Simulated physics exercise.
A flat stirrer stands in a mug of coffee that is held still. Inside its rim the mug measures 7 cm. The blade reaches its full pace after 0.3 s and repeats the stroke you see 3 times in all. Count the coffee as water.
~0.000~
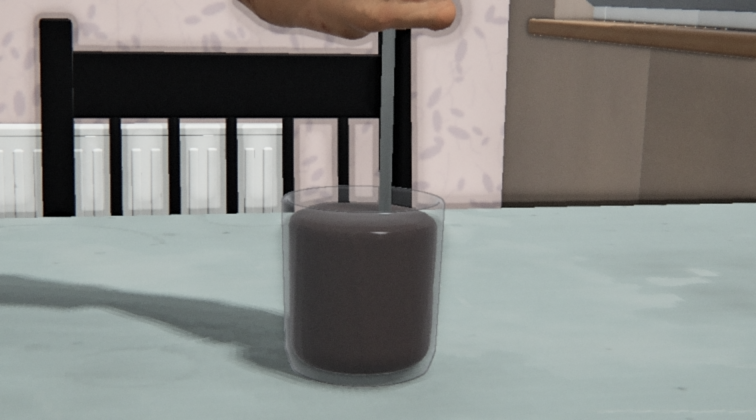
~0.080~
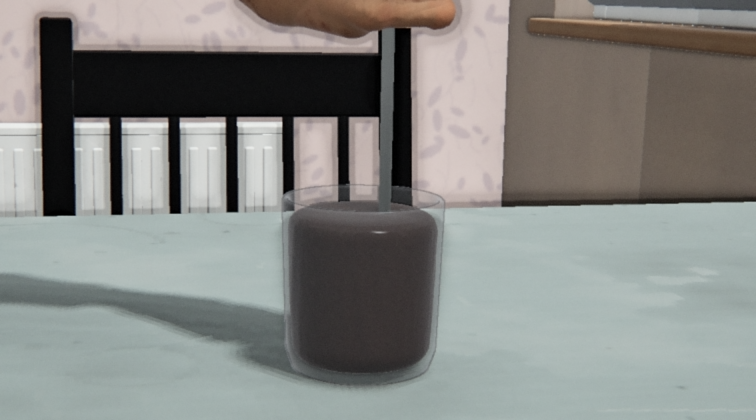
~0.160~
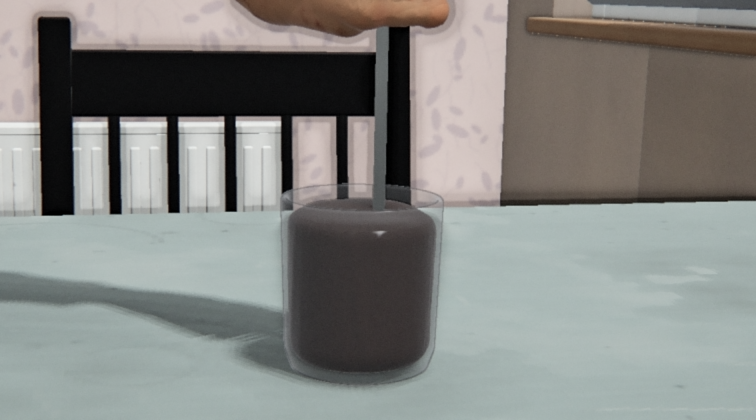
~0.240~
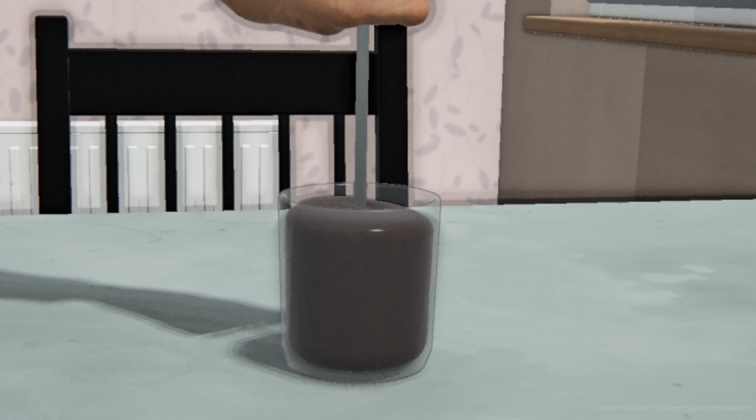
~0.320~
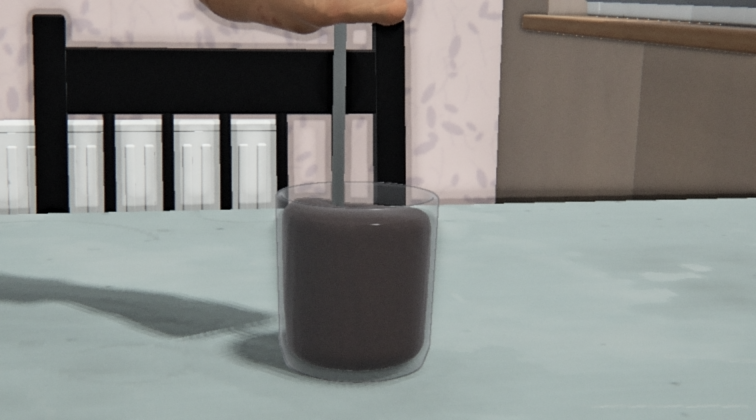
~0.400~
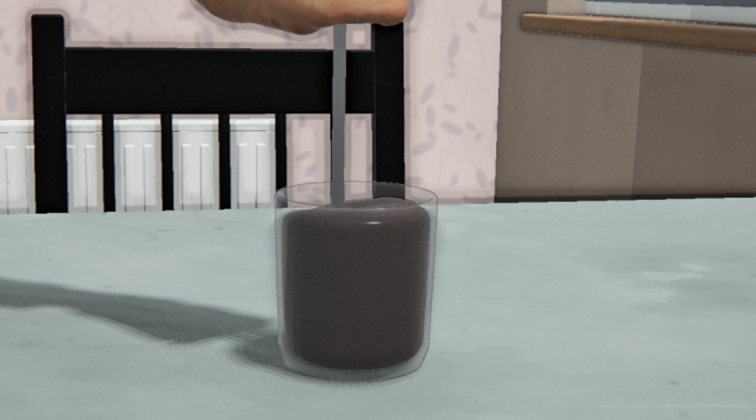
A hand at the top edge holds a flat grey stirrer upright in a clear glass mug of dark brown coffee, seen from slightly above across a pale blue-green table. Behind stand a black slatted chair, a white radiator, pink patterned wallpaper and a brown panel at right. The hand slides the stirrer leftward through the coffee, whose surface shifts slightly, while the view barely moves.
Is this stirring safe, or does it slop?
This mug stays dry outside.
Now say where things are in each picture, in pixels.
In the first picture, the stem is at (388, 71); surface from (290, 218) to (435, 216); the rim runs from (286, 205) to (438, 202).
In the second picture, the stem is at (388, 70); surface from (289, 217) to (435, 214).
In the third picture, the stem is at (382, 68); surface from (289, 217) to (433, 216).
In the fourth picture, the stem is at (362, 66); surface from (286, 212) to (432, 214).
In the fifth picture, the stem is at (340, 65); surface from (283, 209) to (428, 212).
In the sixth picture, the stem is at (339, 67); surface from (282, 212) to (427, 207).
After 0.72 s 0 ml is over the rim.
After 1.03 s 0 ml is over the rim.
After 1.35 s 0 ml is over the rim.
After 1.67 s 0 ml is over the rim.
In the end 0 ml is over the rim.
